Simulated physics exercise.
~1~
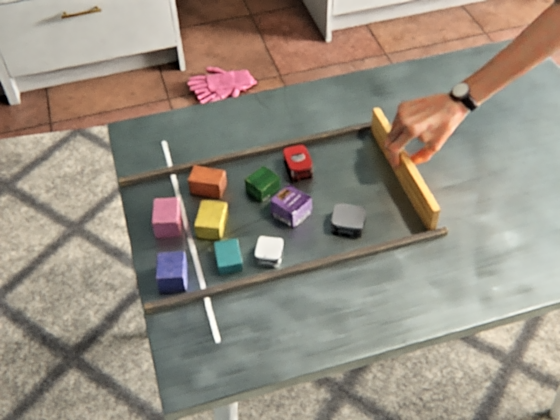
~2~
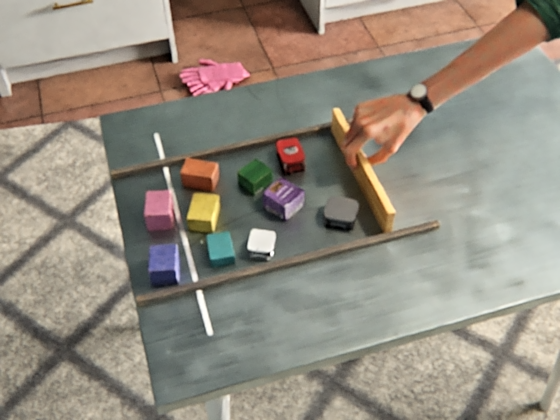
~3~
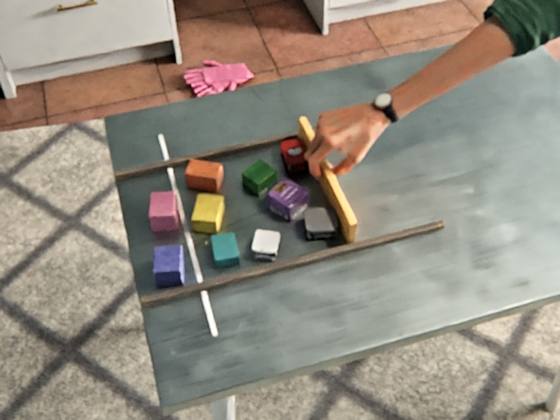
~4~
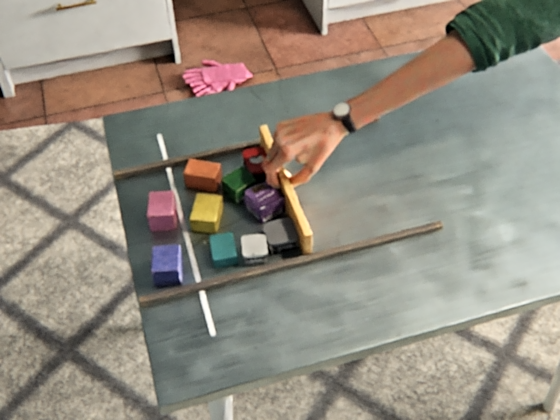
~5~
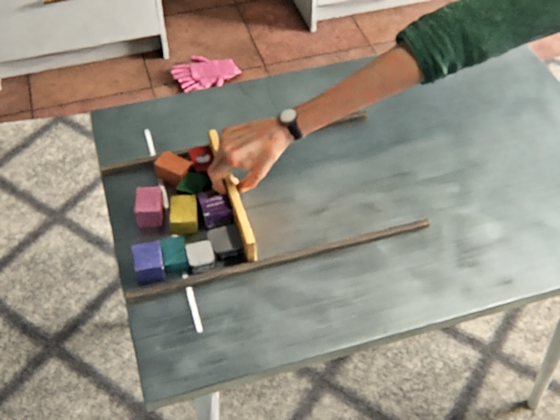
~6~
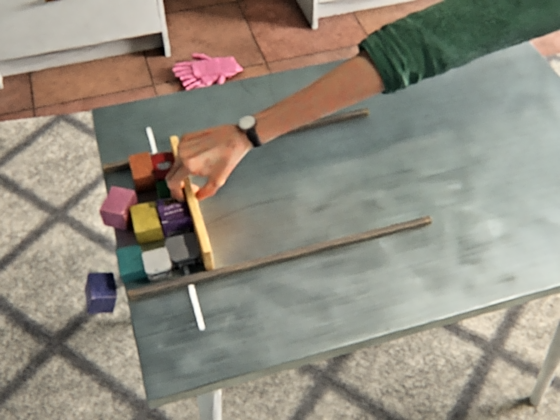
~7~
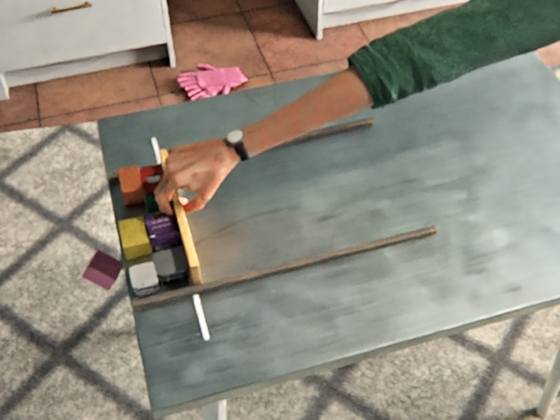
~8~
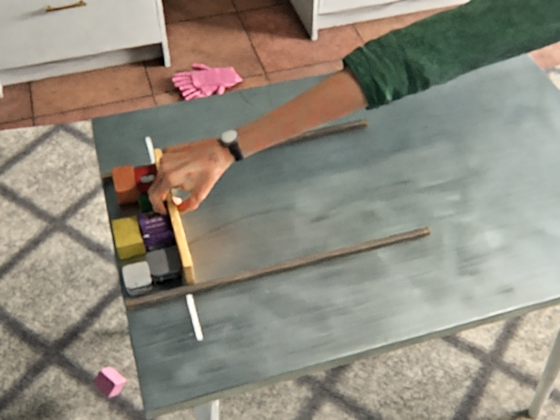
A grey-green table stands on a patterned rug beside brick-coloured floor tiles, seen from above by a gently swaying camera. Small coloured blocks and cases lie between two dark rails, with pink, blue and turquoise blocks near a white tape strip on the left and a yellow board upright on the right. A green-sleeved arm wearing a watch slides the board left, gathering the objects and pushing them across the tape. The blue block tips over the edge, then the pink one tumbles down, and the turquoise one disappears. The board stops near the tape, with the rest still crowded on the table.
